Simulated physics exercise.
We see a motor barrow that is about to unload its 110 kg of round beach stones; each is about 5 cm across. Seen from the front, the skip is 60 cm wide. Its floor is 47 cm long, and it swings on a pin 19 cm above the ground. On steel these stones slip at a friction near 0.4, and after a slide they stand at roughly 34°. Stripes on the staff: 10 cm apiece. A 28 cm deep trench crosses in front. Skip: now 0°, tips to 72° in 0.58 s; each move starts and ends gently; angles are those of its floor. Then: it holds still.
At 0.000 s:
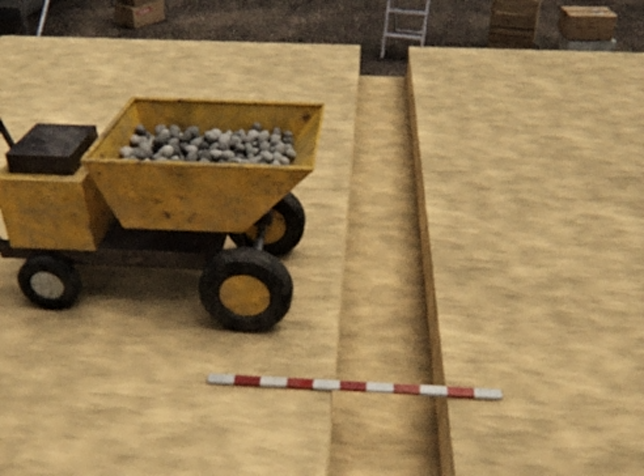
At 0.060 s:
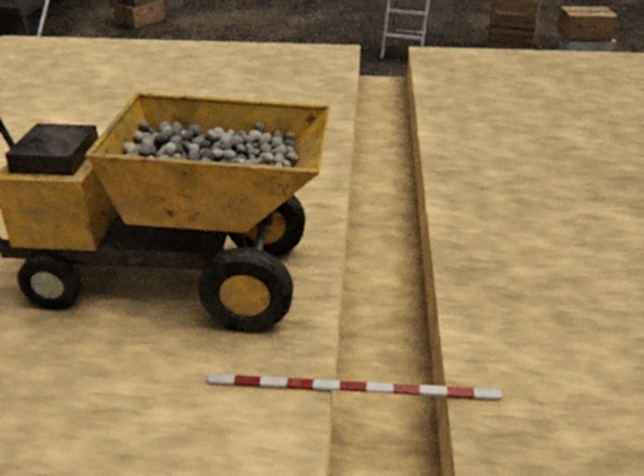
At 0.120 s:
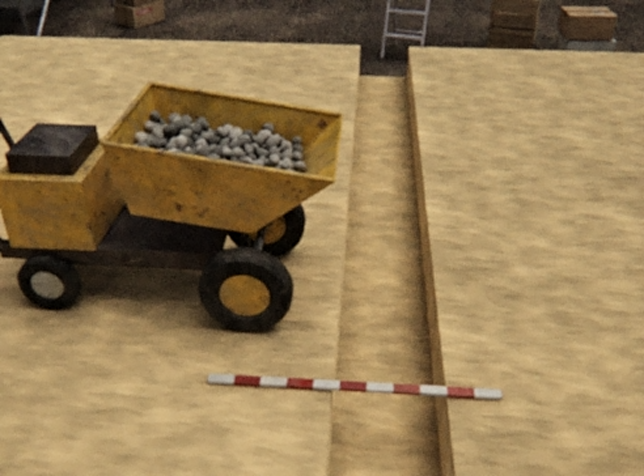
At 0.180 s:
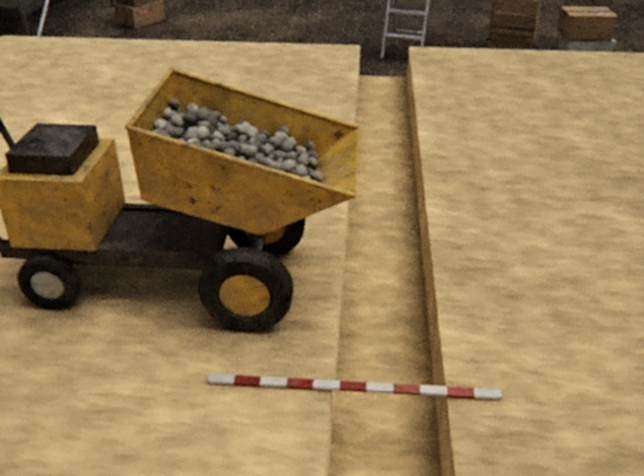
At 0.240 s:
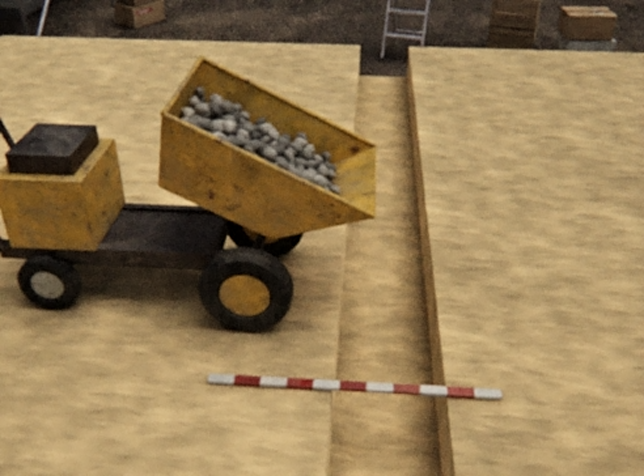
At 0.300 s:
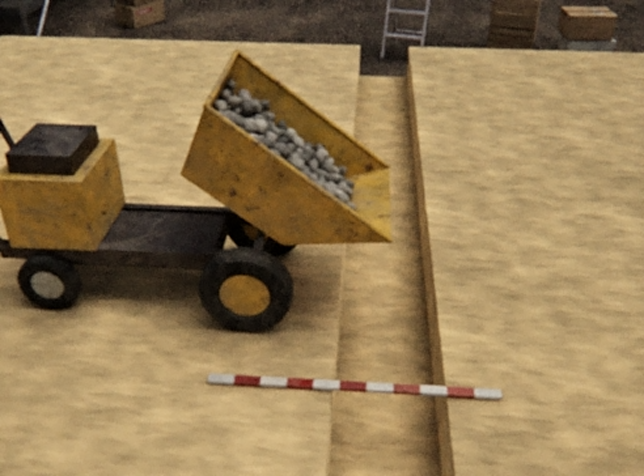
The yellow skip on a small motor barrow, loaded with round grey stones, rose at its left end and tilted steeply down to the right over a trench, while the barrow itself stayed still.
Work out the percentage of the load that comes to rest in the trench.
It works out at about 40 per cent of the load.
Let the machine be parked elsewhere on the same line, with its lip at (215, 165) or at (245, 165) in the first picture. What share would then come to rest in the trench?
I'd say some 100 per cent and some 95 per cent.
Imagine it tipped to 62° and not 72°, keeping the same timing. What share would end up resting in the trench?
The trench would hold about 40% of it.
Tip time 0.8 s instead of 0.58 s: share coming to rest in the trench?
It'd be some 50 per cent.
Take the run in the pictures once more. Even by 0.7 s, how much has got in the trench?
By that moment, roughly 15 per cent of the load.
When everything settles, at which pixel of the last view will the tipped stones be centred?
Roughly (467, 295), I'd say.
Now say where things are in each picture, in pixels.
In the first picture, the skip is at 0°, its lip at (313, 169); the top of the load is at (191, 141).
In the second picture, the skip is at 2°, its lip at (319, 172); the top of the load is at (180, 136); the stones move at 0.4 m/s on average.
In the third picture, lip at (334, 181), floor tilted 8°, highest stones at (178, 126); the stones move at 1.0 m/s on average.
In the fourth picture, lip at (354, 196), floor tilted 16°, highest stones at (187, 116); the stones move at 1.3 m/s on average.
In the fifth picture, lip at (375, 217), floor tilted 27°, highest stones at (212, 106); the stones move at 1.5 m/s on average.
In the sixth picture, lip at (391, 241), floor tilted 38°, highest stones at (234, 99); the stones move at 1.6 m/s on average.
After 0.4 s the floor is at 60°; 100 % in the skip; the foremost stones are at (386, 256).
After 0.7 s the floor is at 72°; 71 % in the skip, 13 % in the trench, 16 % past the trench; the foremost stones are at (485, 314).
After 1.0 s the floor is at 72°; 10 % in the skip, 31 % in the trench, 59 % past the trench; the foremost stones are past the picture's edge.
After 3.0 s the floor is at 72°; 0 % in the skip, 40 % in the trench, 60 % past the trench; the foremost stones are past the picture's edge.
